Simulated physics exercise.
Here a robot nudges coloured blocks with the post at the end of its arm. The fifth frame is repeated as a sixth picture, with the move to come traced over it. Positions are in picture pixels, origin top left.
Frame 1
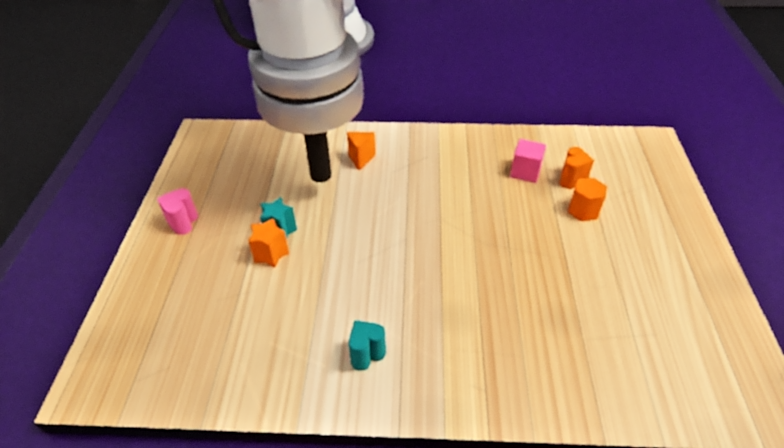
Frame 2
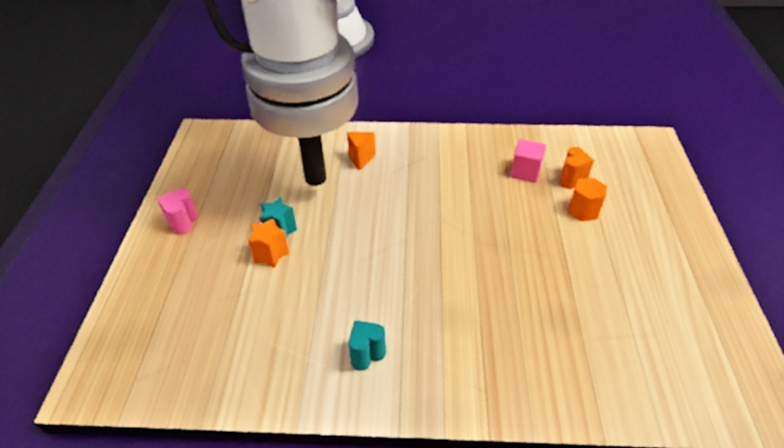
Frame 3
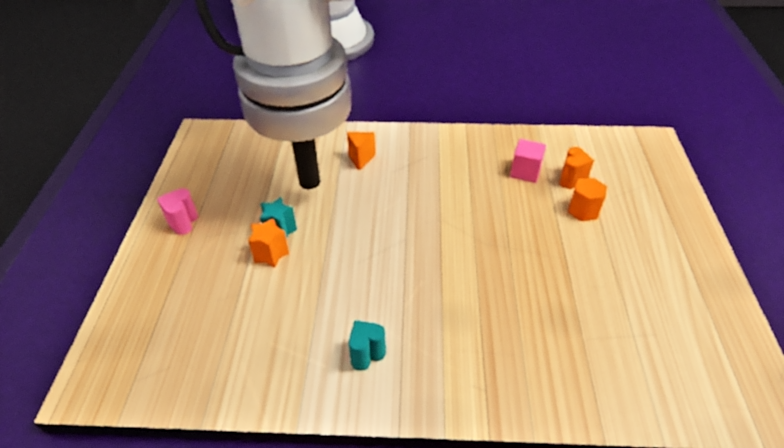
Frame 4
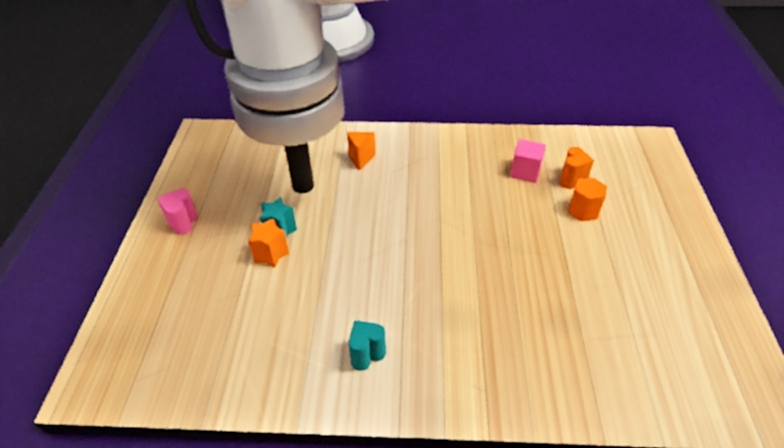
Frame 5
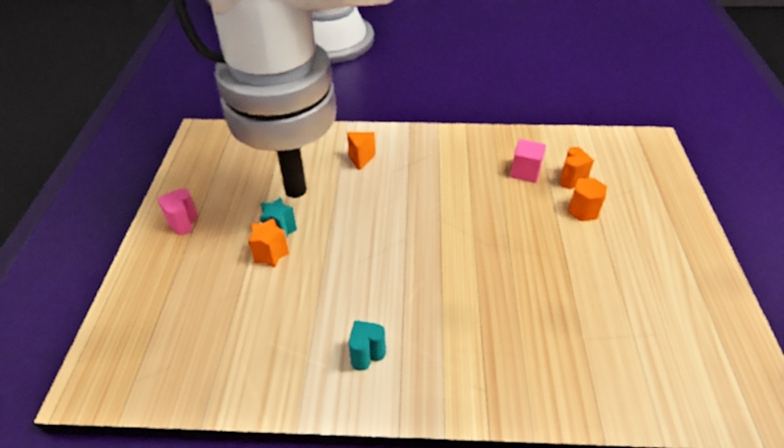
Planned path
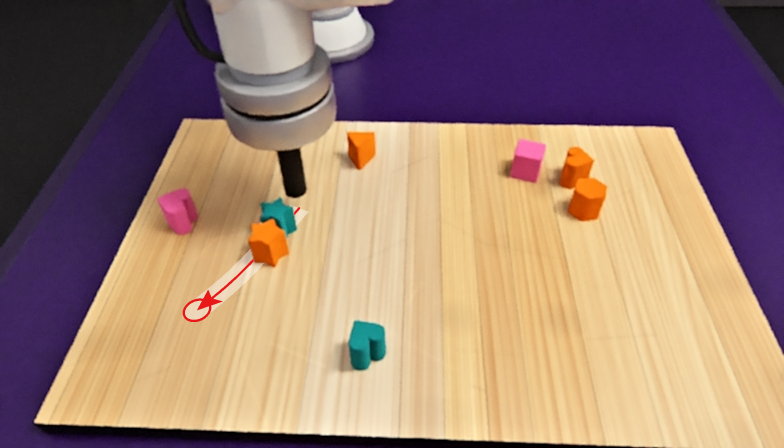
A pale wooden board on a purple surface is seen from above at an angle by a still camera. A turquoise star touches an orange star at left, with a pink block farther left, an orange block above, a turquoise heart below, and one pink and two orange blocks at upper right. The robot arm's black post moves slightly down and left toward the stars, while every block stays still.
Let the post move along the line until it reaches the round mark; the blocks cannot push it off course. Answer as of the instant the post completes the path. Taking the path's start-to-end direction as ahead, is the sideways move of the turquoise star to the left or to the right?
It heads right.
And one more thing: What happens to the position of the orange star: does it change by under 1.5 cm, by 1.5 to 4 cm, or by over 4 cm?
Displacement: Past 4 cm.
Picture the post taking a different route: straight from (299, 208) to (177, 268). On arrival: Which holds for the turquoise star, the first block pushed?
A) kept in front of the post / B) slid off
My answer is option B.
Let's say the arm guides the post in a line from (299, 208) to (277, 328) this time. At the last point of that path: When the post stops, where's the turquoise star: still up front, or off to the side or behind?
It falls back or aside.
The drawn path runs from (299, 208) via (256, 257), ending at (197, 310).
What follows on the original path. One third of the way, post (267, 223); orange star (250, 254), turned 30° anticlockwise; turquoise star (248, 231).
Two thirds of the way, post (233, 258); orange star (231, 273); turquoise star (205, 256), turned 30° clockwise.
At the end, post (190, 294); orange star (223, 287), turned 190° anticlockwise; turquoise star (182, 266), turned 95° clockwise.
